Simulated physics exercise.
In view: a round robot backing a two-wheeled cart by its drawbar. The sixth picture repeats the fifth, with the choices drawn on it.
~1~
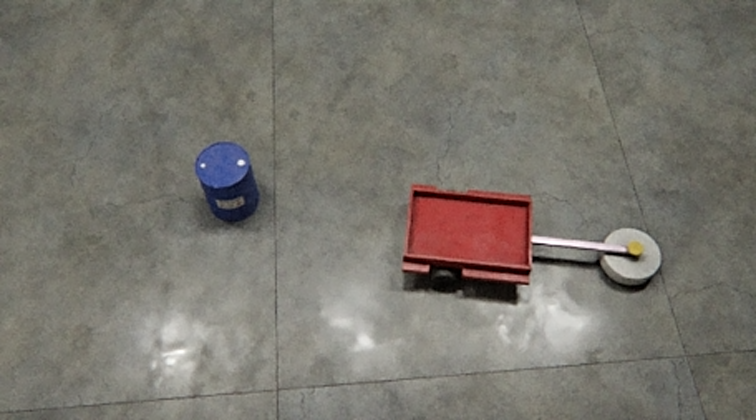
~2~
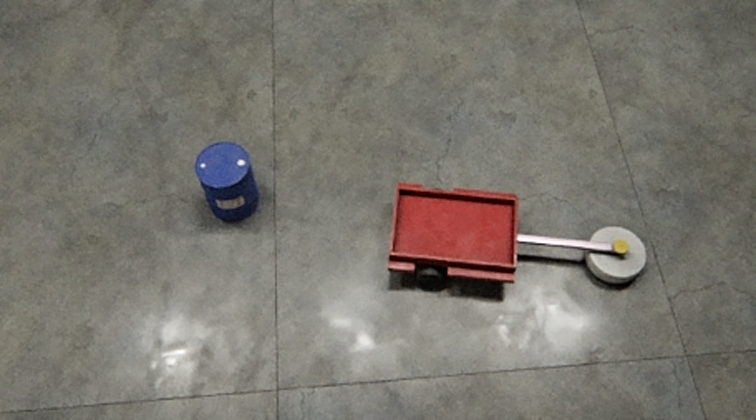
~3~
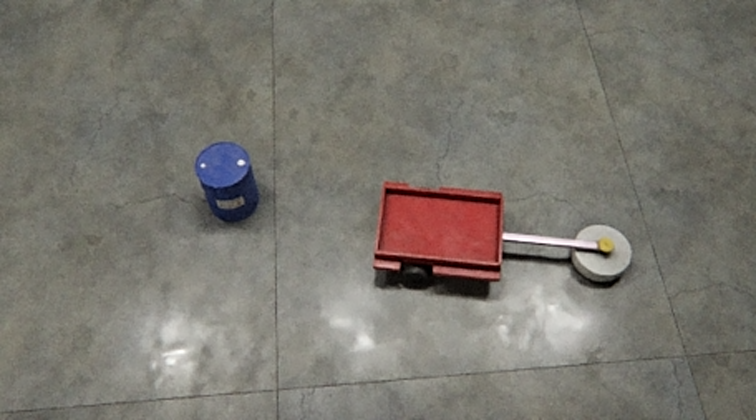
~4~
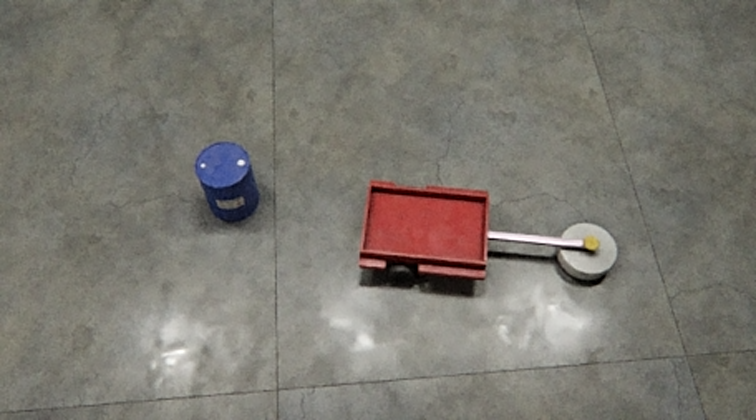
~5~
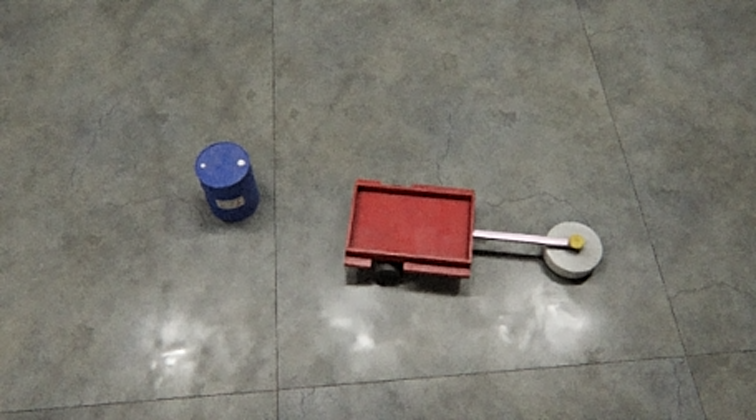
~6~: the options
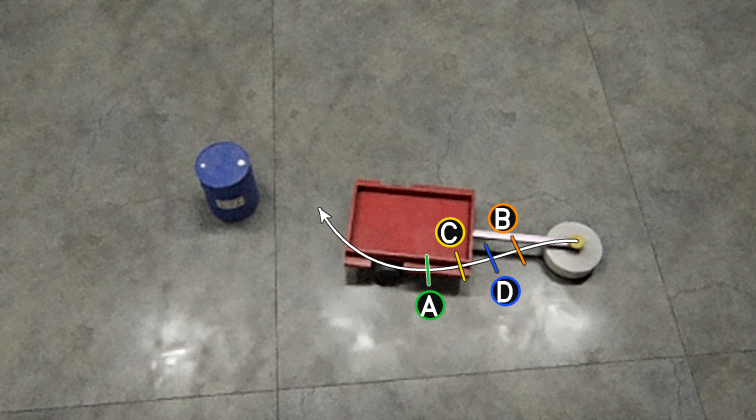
A red cart, joined by a thin bar to a round, pale robot on its right, moved slowly and steadily left across the grey floor, while a blue drum stood still on the left.
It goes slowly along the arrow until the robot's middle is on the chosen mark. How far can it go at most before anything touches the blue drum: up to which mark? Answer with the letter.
At D, and not beyond.
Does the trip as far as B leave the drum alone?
Yes.
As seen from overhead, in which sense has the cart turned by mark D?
Clockwise.
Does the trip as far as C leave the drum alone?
For that mark, no.
On the copy, A at (428, 270); B at (518, 250); C at (460, 266); D at (491, 258); the route from (577, 241) via (431, 270) to (320, 209).
On D. First, robot (542, 250), cart (380, 223).
Then, robot (512, 258), cart (352, 220).
Finally, robot (489, 265), cart (332, 216); nothing has been touched.
By contrast, A is too far, the drum has been hit; B is safe but short; C is too far, the drum has been hit.
